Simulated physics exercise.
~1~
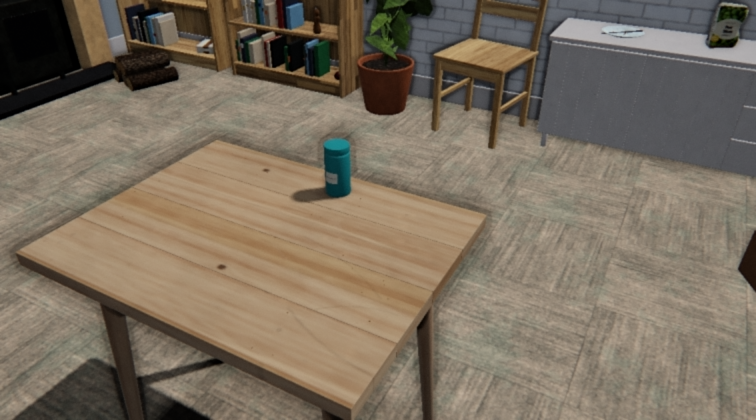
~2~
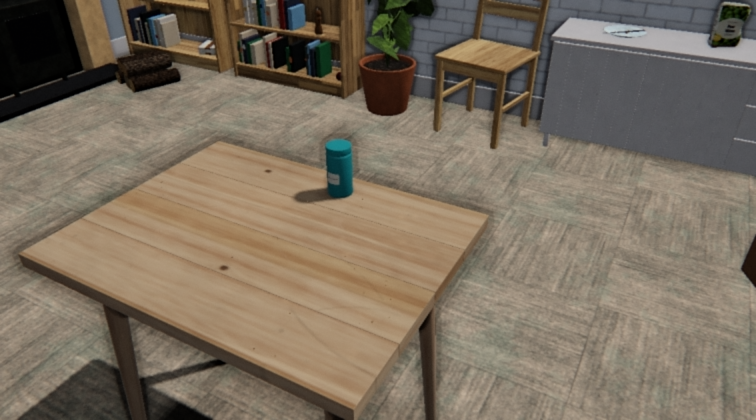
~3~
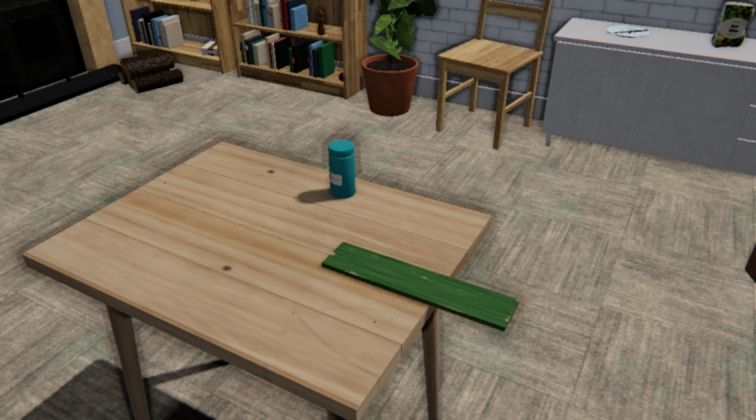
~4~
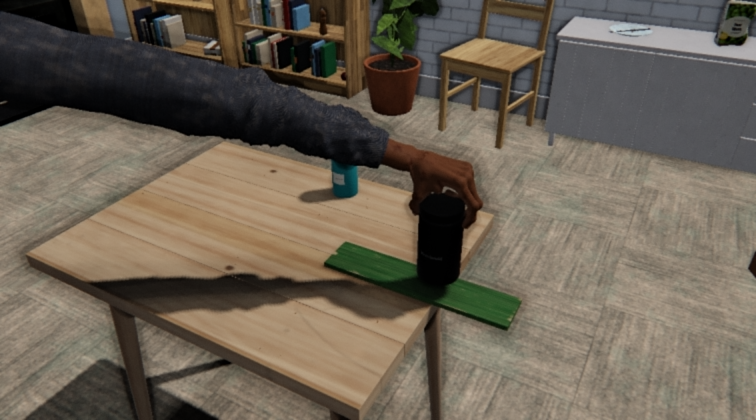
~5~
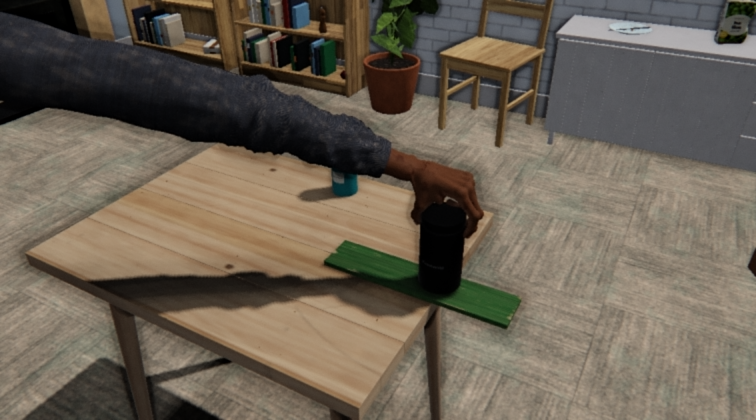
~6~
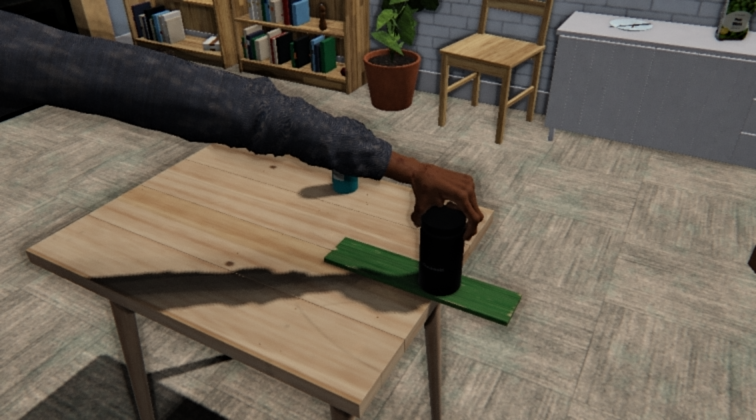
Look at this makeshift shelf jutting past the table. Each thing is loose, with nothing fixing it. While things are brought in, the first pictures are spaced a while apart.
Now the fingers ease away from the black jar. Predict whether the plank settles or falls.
The equilibrium lasts.
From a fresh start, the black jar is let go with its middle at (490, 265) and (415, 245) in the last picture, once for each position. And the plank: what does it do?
Try 1: It tumbles. Try 2: It stays where it is.
Then, 0.20 s past the last view, nothing moves.
Then, 0.50 s past the last view, black jar resting near (442, 251).
Finally, all 3 still in place. Final places as the last picture's camera would see them, black jar near (442, 251). The plank stays on the table.
